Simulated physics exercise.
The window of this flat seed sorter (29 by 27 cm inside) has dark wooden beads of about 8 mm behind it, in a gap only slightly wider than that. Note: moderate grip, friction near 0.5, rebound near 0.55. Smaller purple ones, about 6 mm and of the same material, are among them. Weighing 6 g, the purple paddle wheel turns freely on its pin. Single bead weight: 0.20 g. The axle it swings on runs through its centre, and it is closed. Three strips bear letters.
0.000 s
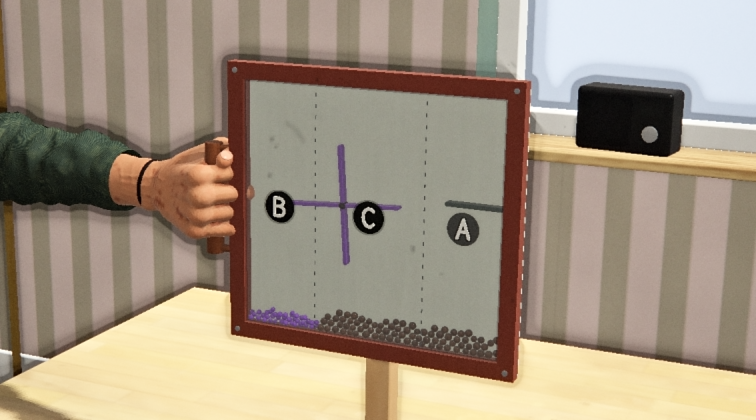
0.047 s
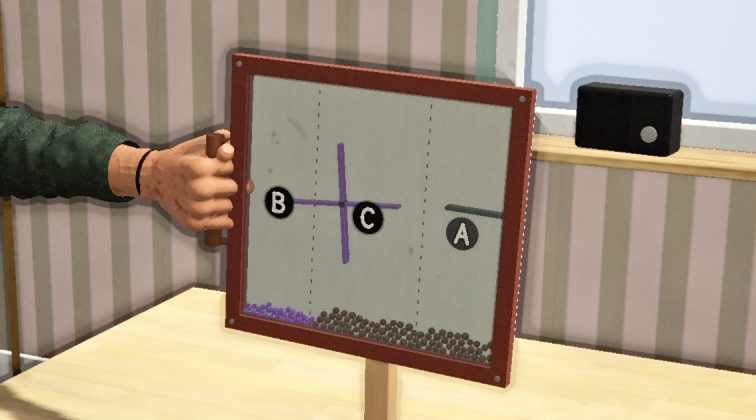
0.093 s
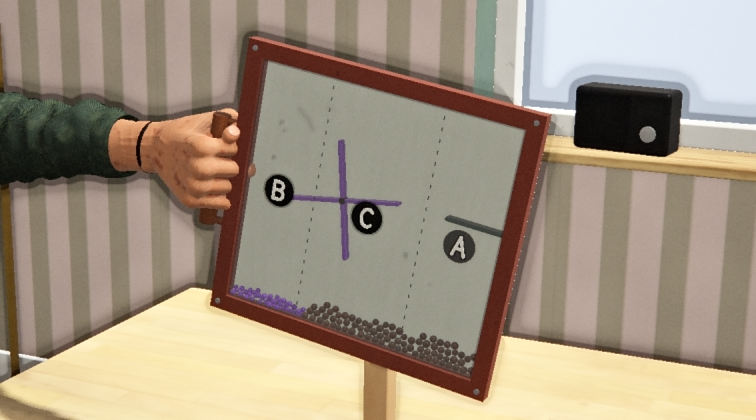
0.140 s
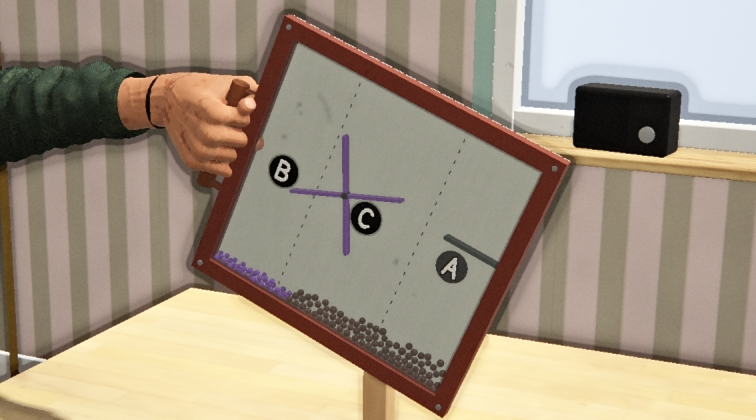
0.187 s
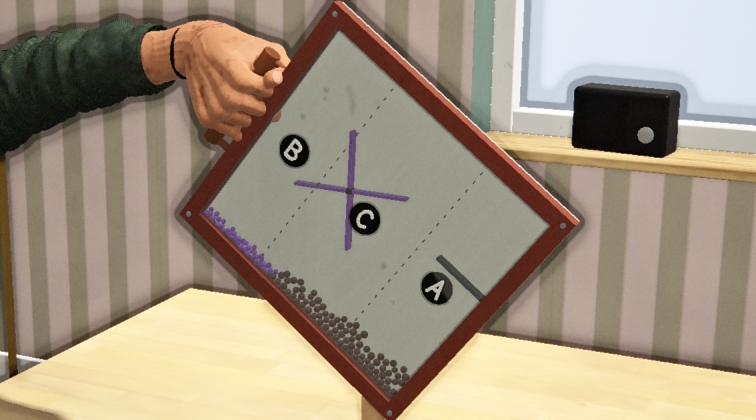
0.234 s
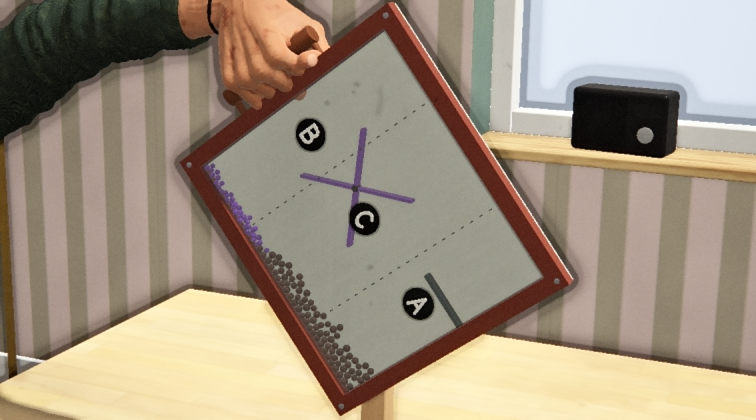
A hand turns a red-framed panel of purple and dark beads steeply clockwise.
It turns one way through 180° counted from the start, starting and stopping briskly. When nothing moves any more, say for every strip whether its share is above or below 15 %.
A: Above 15 %, B: Above 15 %, C: Above 15 %.
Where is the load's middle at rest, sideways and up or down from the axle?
The middle sits around 3 cm left of it and 10 cm below it.
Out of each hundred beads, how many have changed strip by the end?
About 60 in a hundred.
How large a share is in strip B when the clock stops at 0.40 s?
20 percent.
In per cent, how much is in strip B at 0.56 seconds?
Share: About 10 percent.
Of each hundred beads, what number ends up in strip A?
About 40 %.
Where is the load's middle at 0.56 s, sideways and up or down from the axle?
Roughly 8 cm to the left and 3 cm up.
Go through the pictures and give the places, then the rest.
Level; about 120 beads; beads' middle (365, 329); highest (469, 333); purple paddle wheel (344, 205); A (463, 229), B (280, 207), C (369, 218), in the first picture.
Turned 3° clockwise; beads' middle (361, 328); highest (336, 311), in the second picture.
Turned 10° clockwise; beads' middle (349, 325); highest (236, 287); wall ends (449, 218), in the third picture.
Turned 23° clockwise; beads' middle (331, 317); highest (221, 253); purple paddle wheel (346, 195), in the fourth picture.
Turned 38° clockwise; beads' middle (309, 303); highest (211, 209), in the fifth picture.
Turned 53° clockwise; beads' middle (290, 285); highest (213, 166); purple paddle wheel (357, 188); A (418, 304), B (311, 135), C (364, 219), in the sixth picture.
After 0.40 s, it stands 107° clockwise; the beads' middle is 12 cm left of and level with the centre; A 45 %, B 20 %, C 40 %.
After 0.56 s, it stands 159° clockwise; the beads' middle is 8 cm left of and 3 cm above the centre; A 65 %, B 10 %, C 25 %.
After 0.70 s, it stands 180° clockwise; the beads' middle is 5 cm left of and level with the centre; A 60 %, B 15 %, C 25 %.
Settled by 3.2 s, it stands 180° clockwise; A 40 %, B 20 %, C 40 %.
